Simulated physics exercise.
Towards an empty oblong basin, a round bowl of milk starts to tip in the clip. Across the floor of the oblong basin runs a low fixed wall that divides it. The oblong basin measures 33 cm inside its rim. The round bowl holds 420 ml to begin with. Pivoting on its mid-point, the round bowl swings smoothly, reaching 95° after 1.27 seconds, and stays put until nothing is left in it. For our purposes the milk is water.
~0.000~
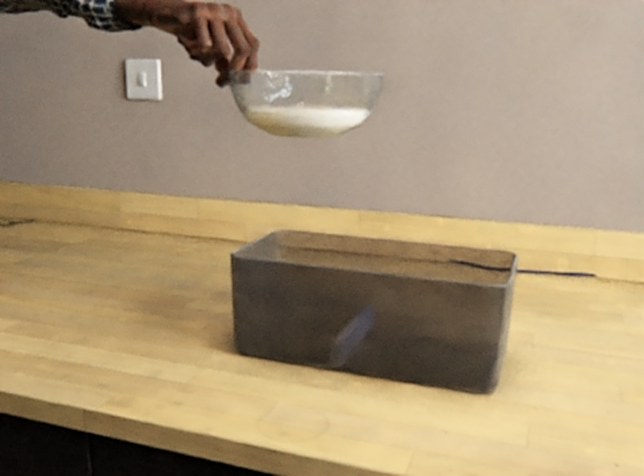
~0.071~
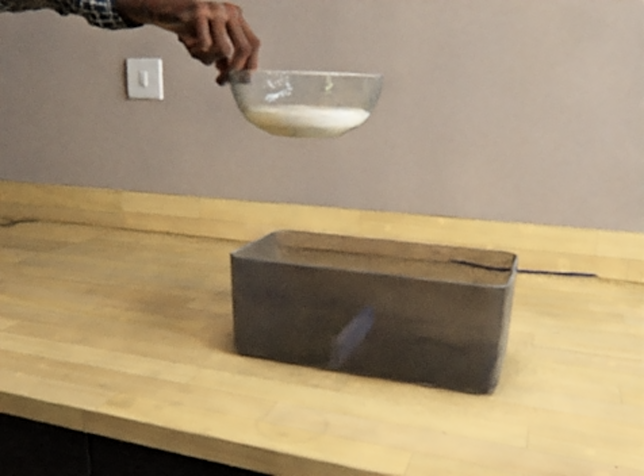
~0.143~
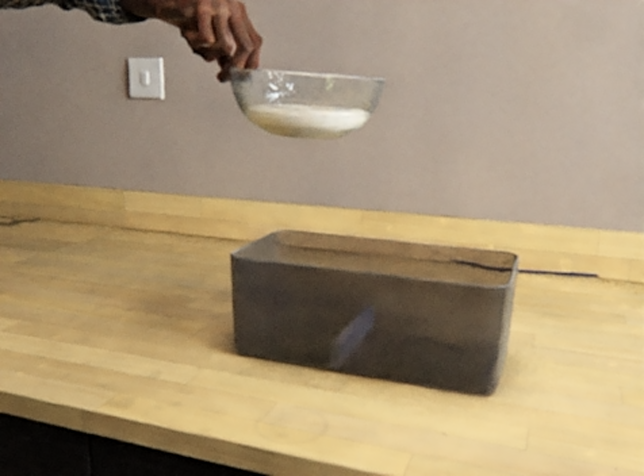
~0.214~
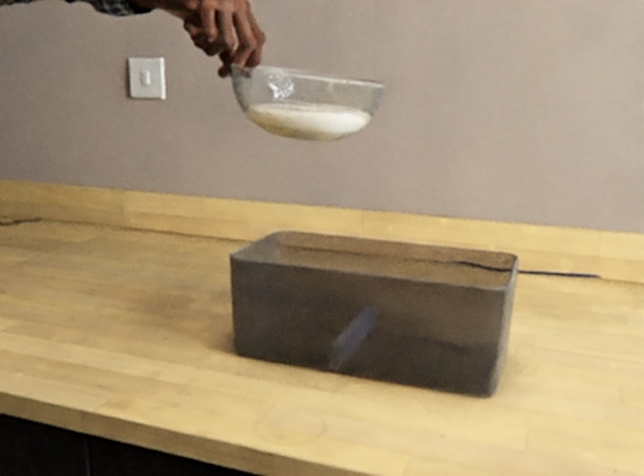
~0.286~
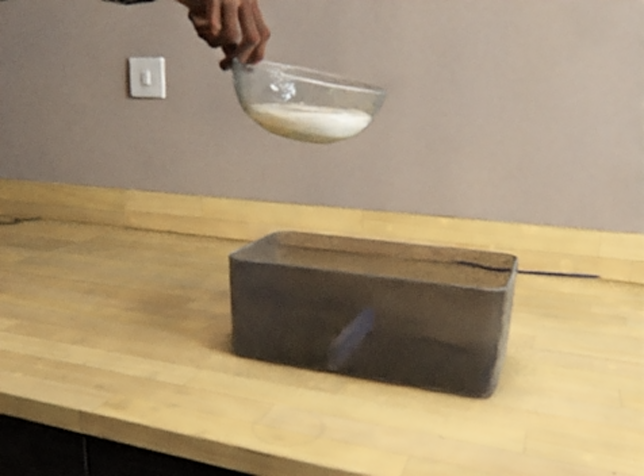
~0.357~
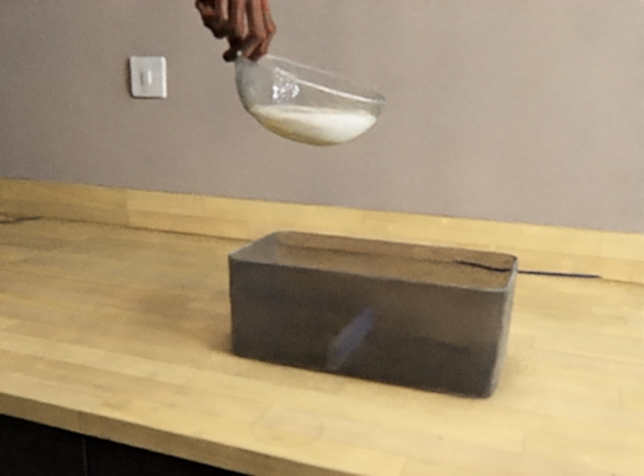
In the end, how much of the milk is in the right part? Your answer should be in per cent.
Roughly 89 percent is in the right part.
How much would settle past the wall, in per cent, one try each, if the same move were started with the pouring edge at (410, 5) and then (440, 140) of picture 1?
90 per cent first, 95 per cent second.
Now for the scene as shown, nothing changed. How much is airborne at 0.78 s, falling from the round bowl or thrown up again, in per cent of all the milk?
Roughly 32 percent.
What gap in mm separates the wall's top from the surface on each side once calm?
Left about 28 mm, while the right is about 16 mm.
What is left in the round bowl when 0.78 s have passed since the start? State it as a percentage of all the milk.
Roughly 56 per cent.
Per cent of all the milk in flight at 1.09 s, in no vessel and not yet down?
About 16 per cent.
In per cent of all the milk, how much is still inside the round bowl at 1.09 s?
Close to 5 in a hundred.
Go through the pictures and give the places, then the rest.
The first frame shows tilt 0°; pouring edge (380, 76); surface from (252, 107) to (367, 111); the oblong basin's rim runs from (255, 243) to (513, 270); the wall's top is at (354, 324).
The second frame shows tilt 1°; pouring edge (380, 77); surface from (251, 107) to (367, 112).
The third frame shows tilt 3°; pouring edge (381, 81); surface from (253, 106) to (368, 113).
The fourth frame shows tilt 7°; pouring edge (382, 87); surface from (254, 106) to (368, 115).
The fifth frame shows tilt 11°; pouring edge (382, 94); surface from (255, 106) to (370, 116).
The sixth frame shows tilt 17°; pouring edge (382, 103); surface from (259, 107) to (374, 116).
After 0.78 s the tilt is 64° and 57 per cent is still to pour, 0 is left of the wall and 11 right of it.
After 1.09 s the tilt is 90° and 5 per cent is still to pour, 5 is left of the wall and 74 right of it.
After 1.42 s the tilt is 95° and 0 per cent is still to pour, 10 is left of the wall and 89 right of it.
After 1.77 s the tilt is 95° and 0 per cent is still to pour, 10 is left of the wall and 89 right of it.
In the end 10 per cent lies left of the wall, 89 right of it and 1 outside.
